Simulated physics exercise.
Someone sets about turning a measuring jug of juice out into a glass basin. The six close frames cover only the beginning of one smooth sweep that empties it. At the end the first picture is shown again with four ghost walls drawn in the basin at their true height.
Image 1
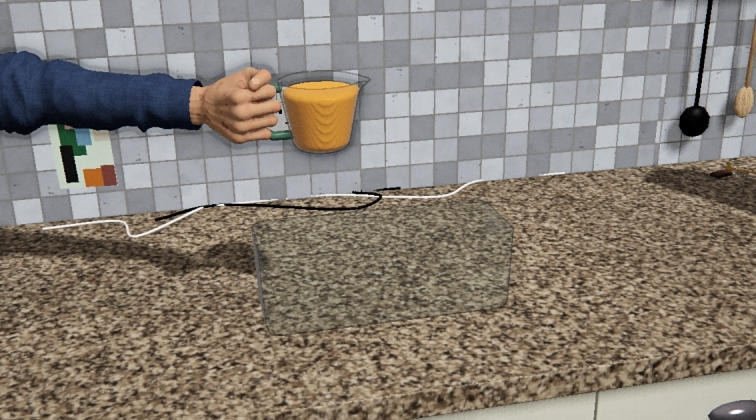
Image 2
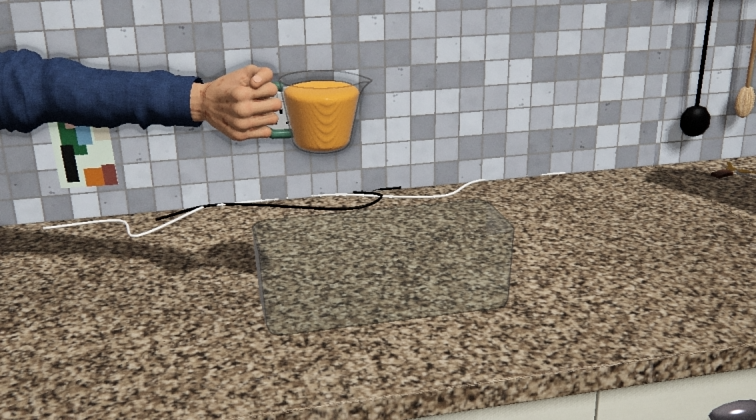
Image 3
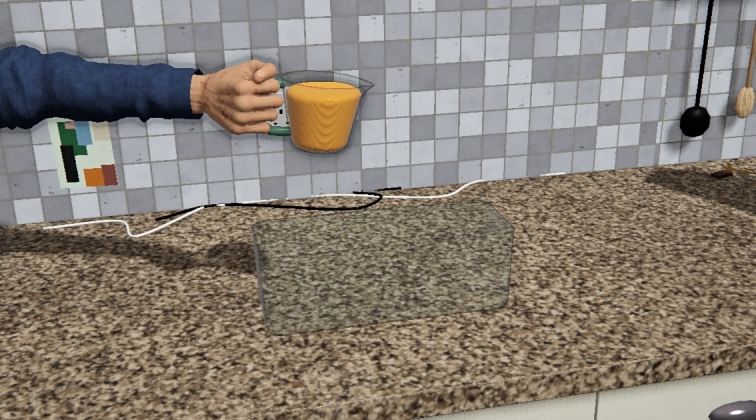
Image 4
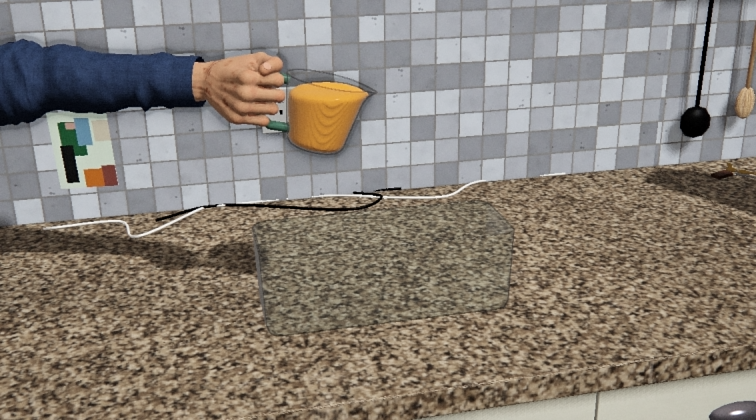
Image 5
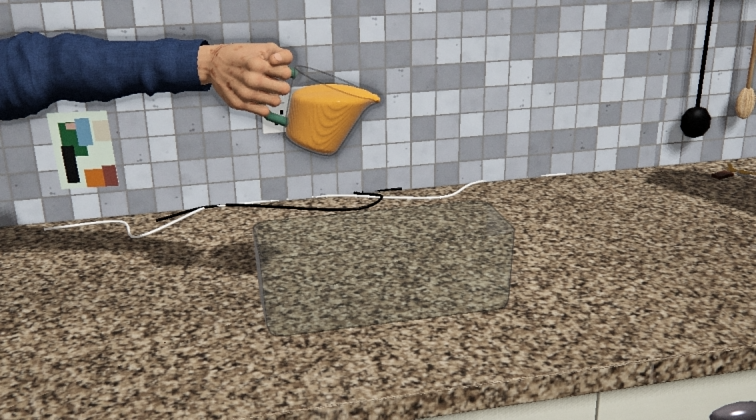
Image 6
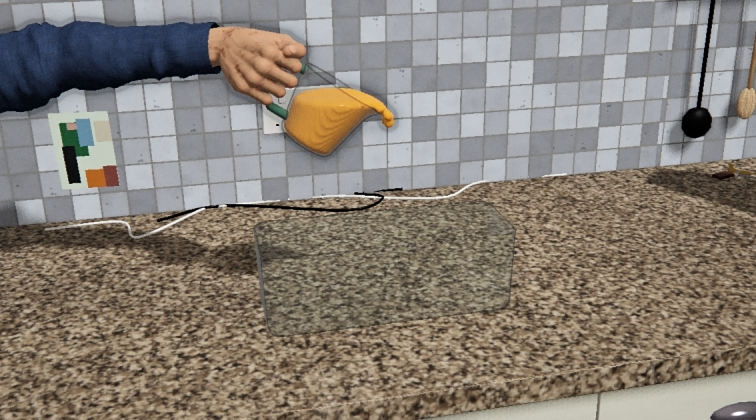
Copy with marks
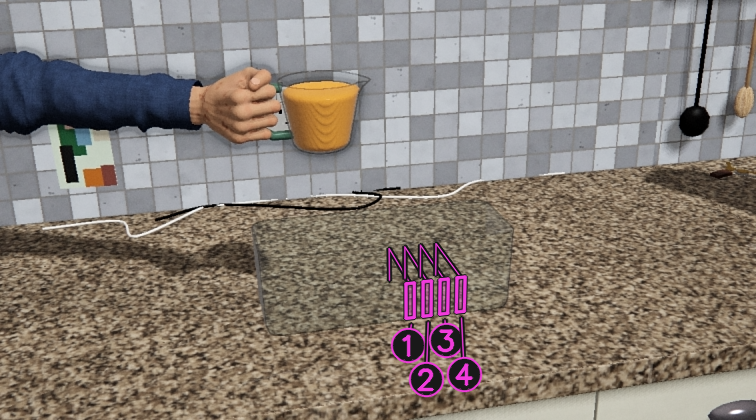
A hand in a blue sleeve held a jug of orange juice above a clear glass basin on the speckled counter, then tilted it rightward until juice began curling over the lip.
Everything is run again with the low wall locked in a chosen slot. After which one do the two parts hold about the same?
2 beats the others.
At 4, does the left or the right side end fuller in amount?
More ends on the left.
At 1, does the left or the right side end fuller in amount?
More ends on the right.
On the marked copy, 1 at (411, 324); 2 at (428, 322); 3 at (444, 319); 4 at (461, 317).
If 1 is chosen, about 15 % ends left of the wall and 84 % right of it.
If 2 is chosen, about 47 % ends left of the wall and 51 % right of it.
If 3 is chosen, about 86 % ends left of the wall and 11 % right of it; 3 % is lost outside.
If 4 is chosen, about 94 % ends left of the wall and 4 % right of it.
